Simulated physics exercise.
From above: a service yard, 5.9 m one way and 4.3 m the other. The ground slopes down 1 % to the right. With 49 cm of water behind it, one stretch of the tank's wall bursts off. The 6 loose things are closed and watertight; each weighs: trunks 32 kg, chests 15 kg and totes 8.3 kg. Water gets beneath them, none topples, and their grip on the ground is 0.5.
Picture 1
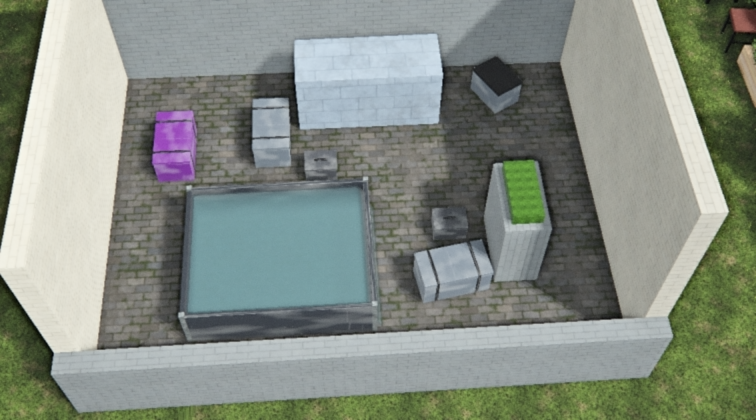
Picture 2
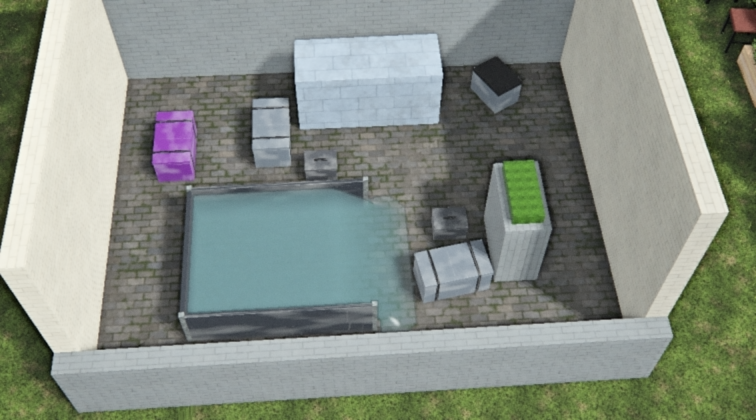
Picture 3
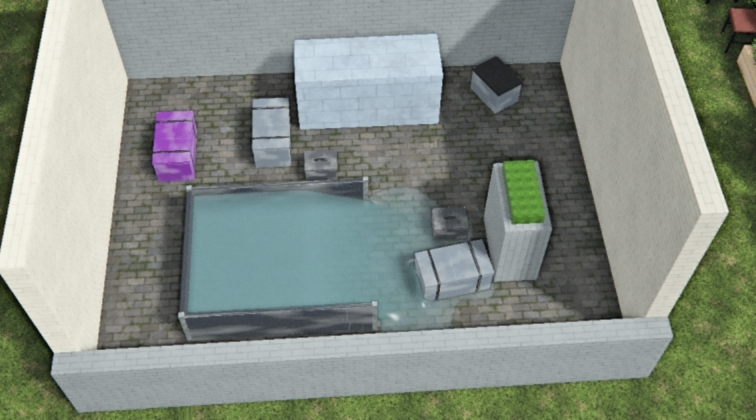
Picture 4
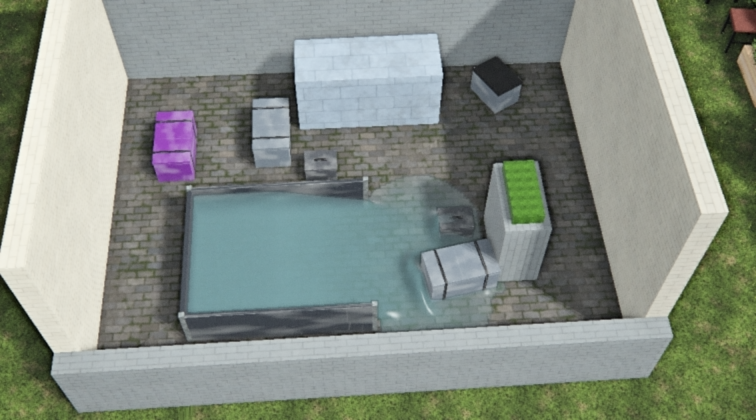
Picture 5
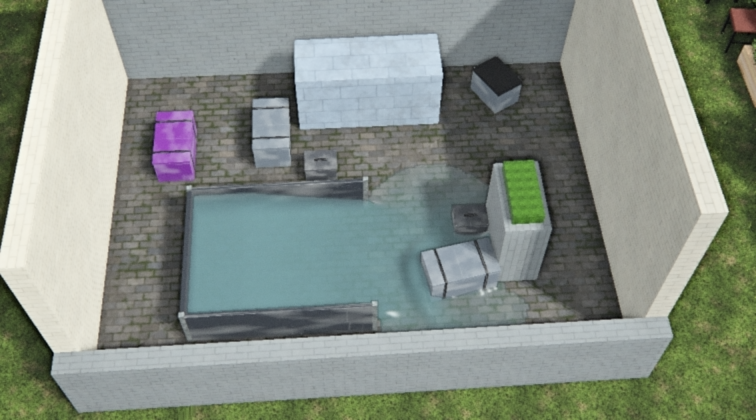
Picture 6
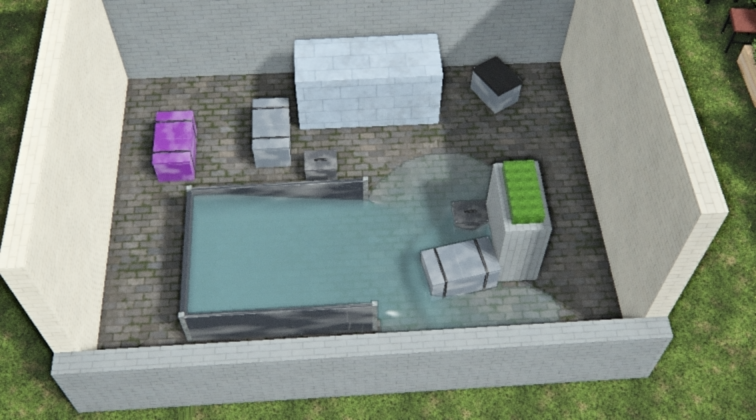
A walled yard held a water tank whose right side gave way, and water spread rightward across the paving, nudging a strapped grey box and a small dark block slightly while the purple trunk stayed still.
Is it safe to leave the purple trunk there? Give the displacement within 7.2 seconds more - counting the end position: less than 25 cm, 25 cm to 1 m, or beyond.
Purple trunk barely shifts.
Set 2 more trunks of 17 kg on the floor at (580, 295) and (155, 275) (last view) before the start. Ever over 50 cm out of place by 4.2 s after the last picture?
In turn: Over, less.
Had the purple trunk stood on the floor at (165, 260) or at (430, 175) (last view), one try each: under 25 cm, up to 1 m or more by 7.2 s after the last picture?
In turn: It stays put; it gets carried off.
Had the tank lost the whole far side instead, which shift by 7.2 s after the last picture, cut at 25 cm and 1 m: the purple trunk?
Then the purple trunk ends far away.
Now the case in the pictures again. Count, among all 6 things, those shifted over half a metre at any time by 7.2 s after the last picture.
I count 4.
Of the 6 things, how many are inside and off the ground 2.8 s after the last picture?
3 of them.
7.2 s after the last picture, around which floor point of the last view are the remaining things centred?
At about (357, 139).
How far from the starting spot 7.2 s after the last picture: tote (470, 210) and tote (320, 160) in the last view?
In turn: 250 cm, 140 cm.
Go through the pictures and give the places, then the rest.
The purple trunk at (173, 136) rests on the ground; 3.3 m2 under water; 0 of 6 have shifted, in the first picture.
The purple trunk at (173, 136) rests on the ground; 4.1 m2 under water; 0 of 6 have shifted, in the second picture.
The purple trunk at (173, 136) rests on the ground; 4.8 m2 under water; 0 of 6 have shifted, in the third picture.
The purple trunk at (173, 136), on the bottom; 5.7 m2 under water; 2 of 6 have shifted, in the fourth picture.
The purple trunk at (173, 136), on the bottom; water covers 6.8 m2; 2 of 6 have shifted, in the fifth picture.
The purple trunk at (173, 136), on the bottom; 7.6 m2 under water; 2 of 6 have shifted, in the sixth picture.
Then, 0.9 s after the last picture the purple trunk is near (173, 136), 0.0 m from its start, aground; 2 afloat.
Then, 2.8 s after the last picture the purple trunk is near (173, 136), 0.0 m from its start, aground; 3 afloat.
Then, 4.8 s after the last picture the purple trunk is near (173, 136), 0.0 m from its start, aground; 3 afloat.
Then, 7.2 s after the last picture the purple trunk is near (173, 136), 0.0 m from its start, aground; 3 afloat.
